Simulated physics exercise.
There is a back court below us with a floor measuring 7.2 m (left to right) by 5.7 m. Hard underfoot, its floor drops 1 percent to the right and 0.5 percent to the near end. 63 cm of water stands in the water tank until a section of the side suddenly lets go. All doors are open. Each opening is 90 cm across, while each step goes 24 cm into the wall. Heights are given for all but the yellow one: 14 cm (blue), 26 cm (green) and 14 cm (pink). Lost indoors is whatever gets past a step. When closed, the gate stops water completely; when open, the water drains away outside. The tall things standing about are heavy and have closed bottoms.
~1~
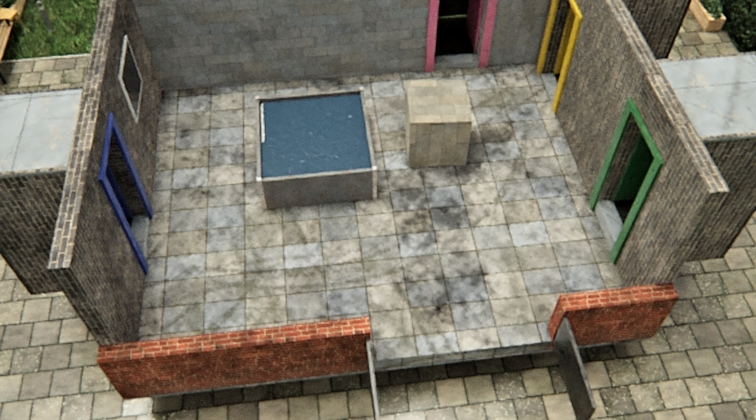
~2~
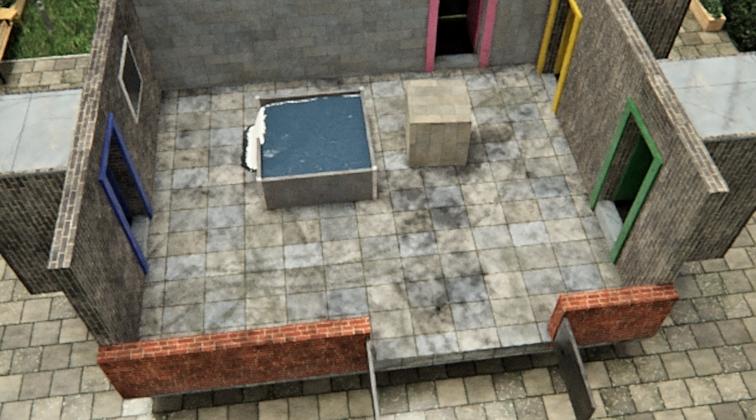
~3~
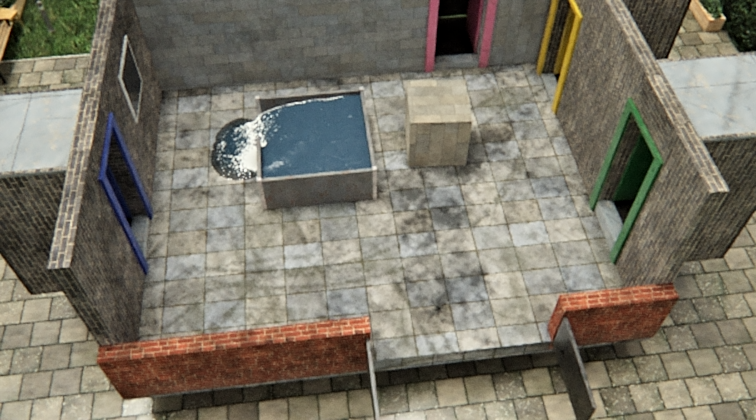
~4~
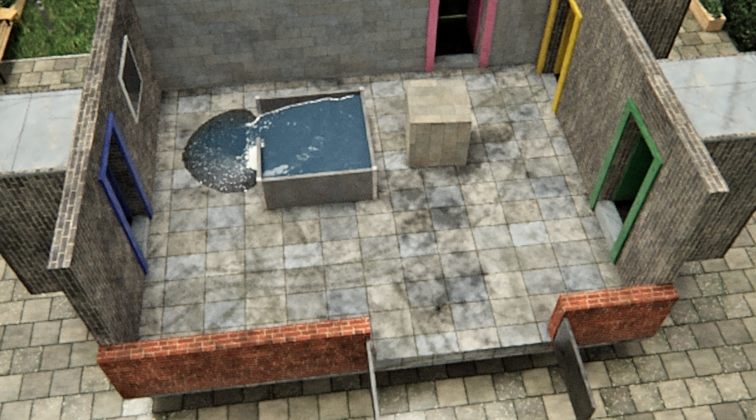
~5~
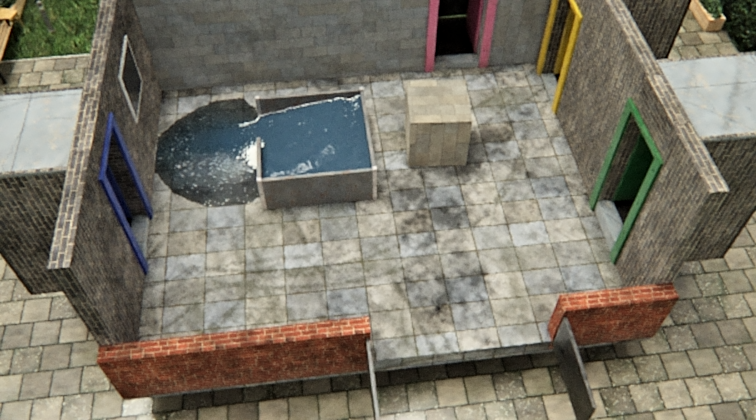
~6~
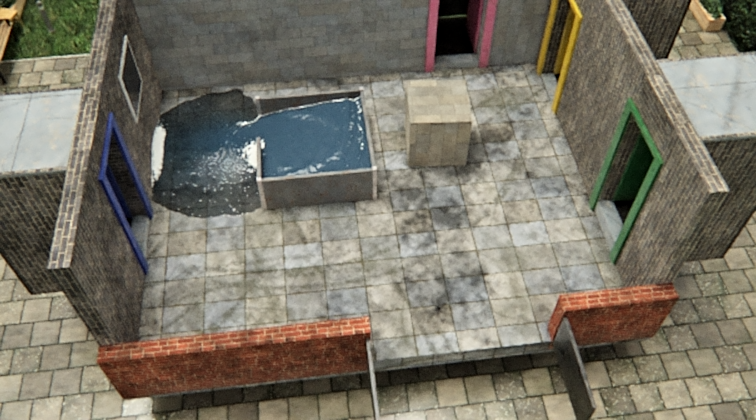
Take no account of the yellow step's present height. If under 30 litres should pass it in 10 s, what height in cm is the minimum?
The minimum is around 8.5 cm.
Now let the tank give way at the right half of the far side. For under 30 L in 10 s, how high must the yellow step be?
In that case you'd want it roughly 17 cm high.
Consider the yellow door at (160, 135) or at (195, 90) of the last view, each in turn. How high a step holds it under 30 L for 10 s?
You'd want about 26 cm there first, then about 25 cm.
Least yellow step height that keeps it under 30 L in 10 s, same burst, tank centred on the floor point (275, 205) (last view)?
Minimum: Approx. 7.5 cm.
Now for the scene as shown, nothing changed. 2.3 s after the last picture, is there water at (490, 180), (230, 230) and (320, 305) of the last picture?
Listed order - unwetted, soaked through, unwetted.
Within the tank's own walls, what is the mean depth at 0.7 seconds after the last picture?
The mean depth is roughly 44 cm.
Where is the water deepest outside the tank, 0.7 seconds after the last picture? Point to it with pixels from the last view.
At about pixel (162, 94).
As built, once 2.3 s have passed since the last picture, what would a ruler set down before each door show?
Door by door in centimetres - blue 8, green 0, pink 0, yellow 0.
Then, 0.7 s after the last picture water covers 15 % of the floor, deepest (49 cm) near (162, 94); it has not reached the yellow door.
Then, 2.3 s after the last picture water covers 35 % of the floor, deepest (26 cm) near (162, 94); it has not reached the yellow door.
Then, 9.3 s after the last picture water covers 95 % of the floor, deepest (10 cm) near (578, 194); 9 cm at the yellow door, 103 litres in over its 5 cm step.
At the yellow door as built, the water peaked near 13 cm, 5.3 s after the last picture.
With a step of 7.5 cm, 49 litres would have come in within the 10 s; with 10.5 cm, 11 litres. So under 30 litres takes about 8.5 cm.
